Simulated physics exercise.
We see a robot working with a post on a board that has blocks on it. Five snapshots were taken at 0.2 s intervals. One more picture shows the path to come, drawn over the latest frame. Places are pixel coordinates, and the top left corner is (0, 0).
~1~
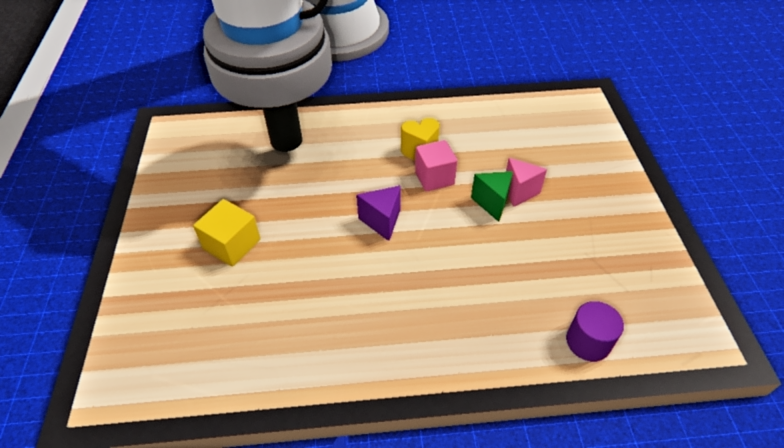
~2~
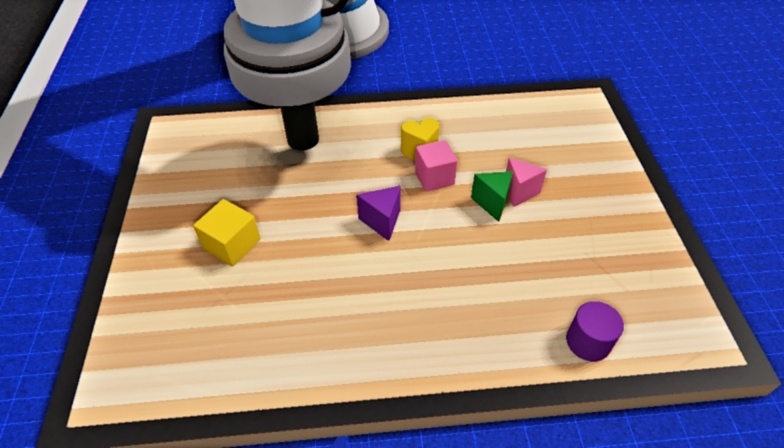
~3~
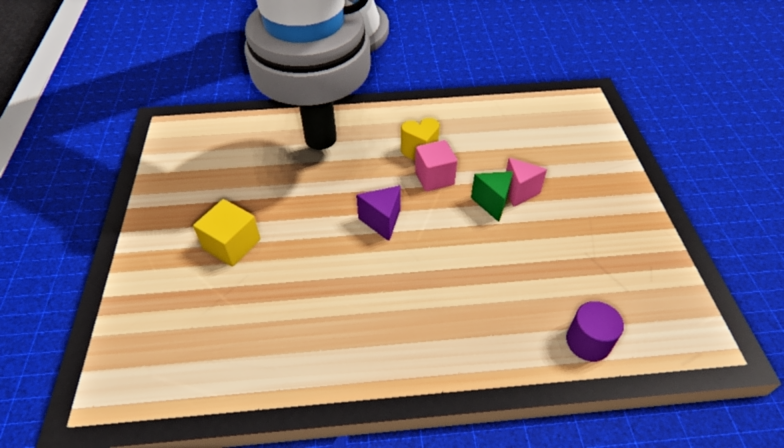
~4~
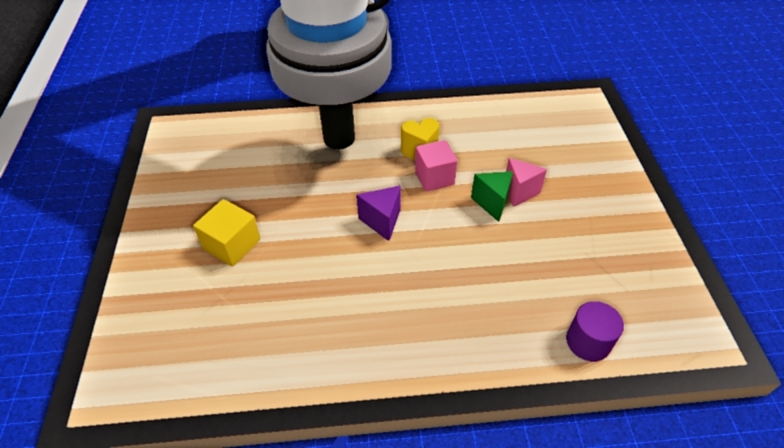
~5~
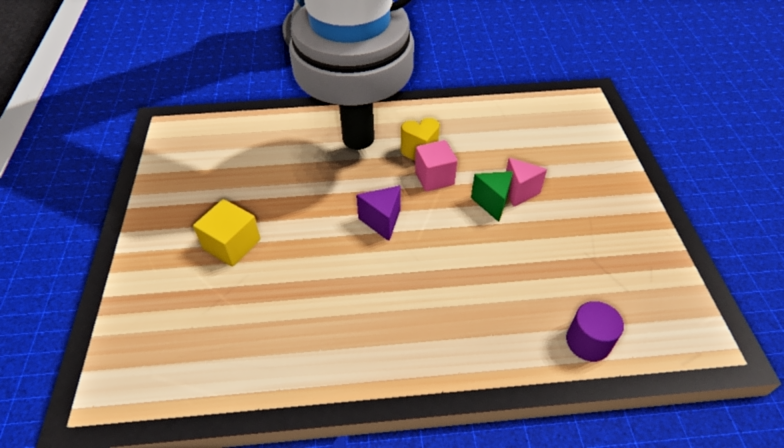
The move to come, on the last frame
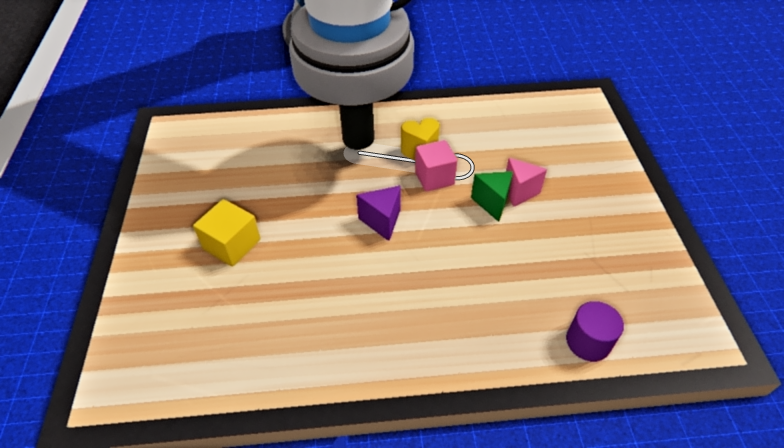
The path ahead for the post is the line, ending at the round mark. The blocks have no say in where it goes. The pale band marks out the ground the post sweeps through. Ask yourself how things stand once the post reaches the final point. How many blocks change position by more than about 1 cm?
This push will displace two blocks.
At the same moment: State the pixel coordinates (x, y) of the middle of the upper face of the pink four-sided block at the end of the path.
It comes to (458, 166).
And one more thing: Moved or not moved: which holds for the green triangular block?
It keeps its spot.
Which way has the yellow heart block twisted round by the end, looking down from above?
Viewed from above: Anti-clockwise.
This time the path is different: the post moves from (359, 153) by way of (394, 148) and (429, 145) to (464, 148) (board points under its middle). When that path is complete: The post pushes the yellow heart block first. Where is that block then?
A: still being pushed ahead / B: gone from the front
A.
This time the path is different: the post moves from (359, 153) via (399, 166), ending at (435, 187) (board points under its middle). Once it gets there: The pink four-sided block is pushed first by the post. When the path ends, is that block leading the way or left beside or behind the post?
Ahead to the end.
The drawn path runs from (359, 153) directly to (456, 167).
What follows on the original path. One third of the way, post at (392, 144); yellow heart block at (427, 127).
Two thirds of the way, post at (425, 149); yellow heart block at (455, 125), turned 20° anticlockwise; pink four-sided block at (444, 158).
At the end, post at (458, 153); yellow heart block at (476, 121), turned 65° anticlockwise; pink four-sided block at (458, 166), turned 25° clockwise; green triangular block not moved.
